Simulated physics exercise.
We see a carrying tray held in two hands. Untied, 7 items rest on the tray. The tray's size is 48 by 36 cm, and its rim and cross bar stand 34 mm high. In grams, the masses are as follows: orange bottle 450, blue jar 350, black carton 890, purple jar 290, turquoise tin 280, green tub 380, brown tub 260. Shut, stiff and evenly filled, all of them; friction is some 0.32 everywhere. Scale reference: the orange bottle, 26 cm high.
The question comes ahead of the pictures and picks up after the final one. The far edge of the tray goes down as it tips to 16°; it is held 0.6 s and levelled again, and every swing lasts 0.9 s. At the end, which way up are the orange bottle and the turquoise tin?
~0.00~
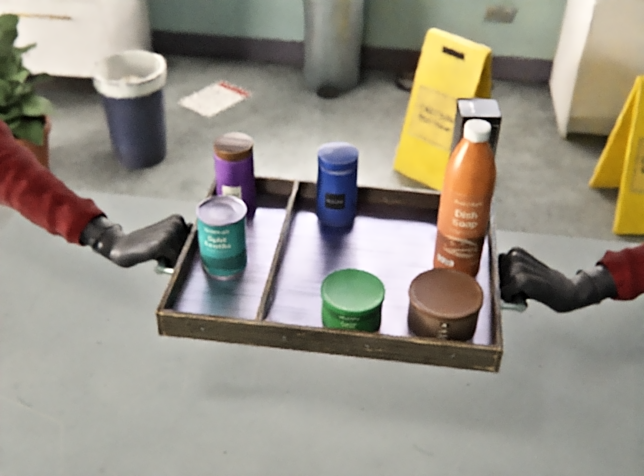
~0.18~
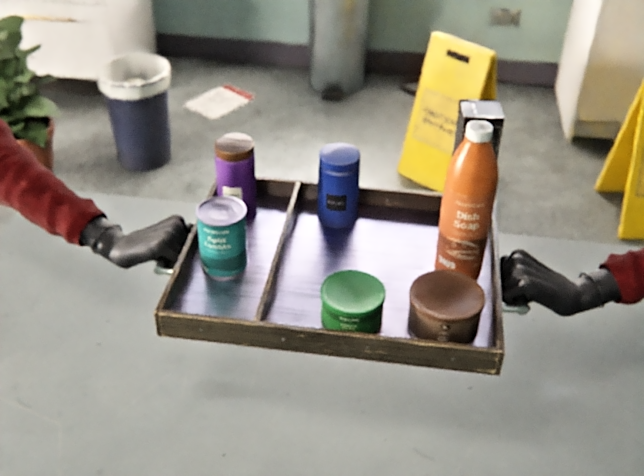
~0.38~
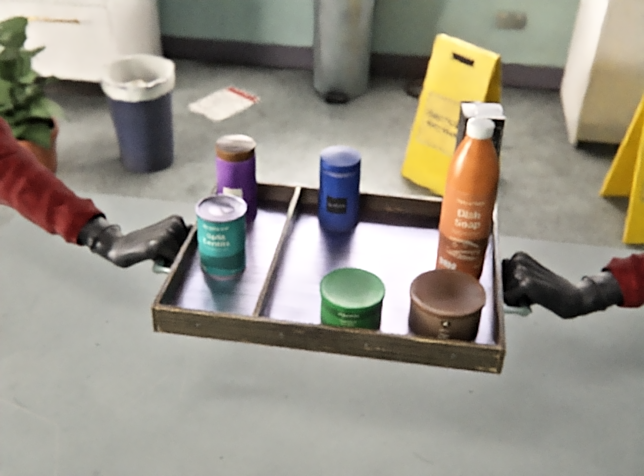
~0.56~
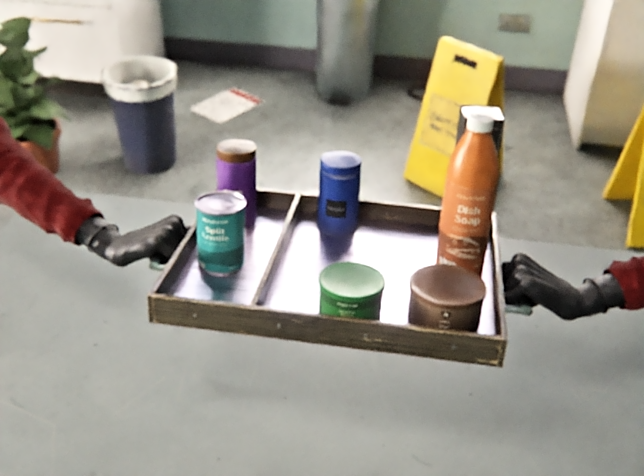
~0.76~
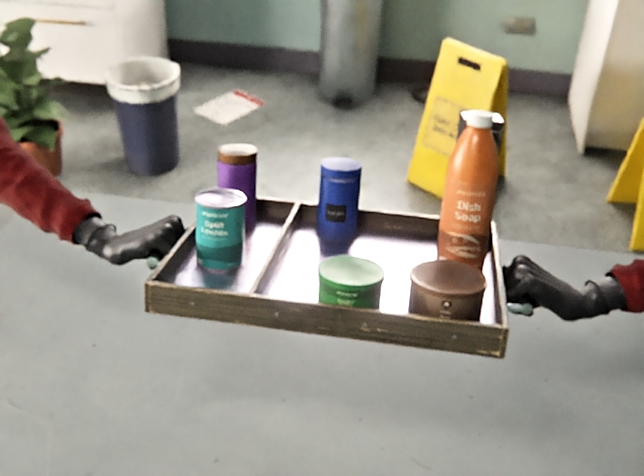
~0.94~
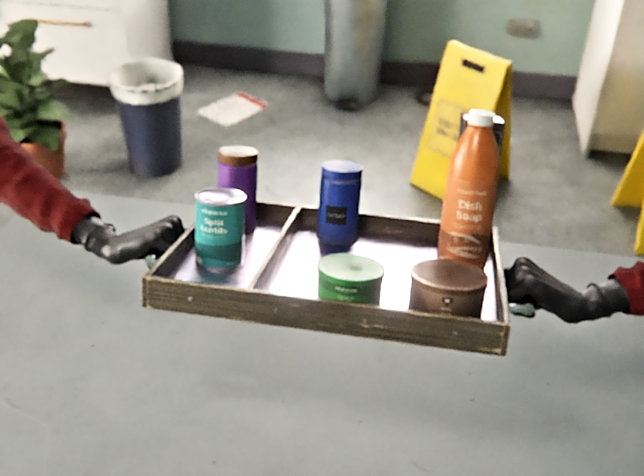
In the end I expect the orange bottle to stay erect; I expect the turquoise tin to stay erect.
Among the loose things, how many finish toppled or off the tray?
That makes 1.
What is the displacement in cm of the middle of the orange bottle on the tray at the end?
About 0 cm.
After 1.34 s, tilt 16°, far edge down; black carton now off the tray.
After 1.54 s, tilt 16°, far edge down.
After 1.74 s, tilt 15°, far edge down.
After 2.14 s, tilt 5°, far edge down.
In the end (3.0 s), off the tray and tipped over, black carton; the other 6 under 5 cm from the start. In the last view, orange bottle near (471, 205), turquoise tin near (217, 238).
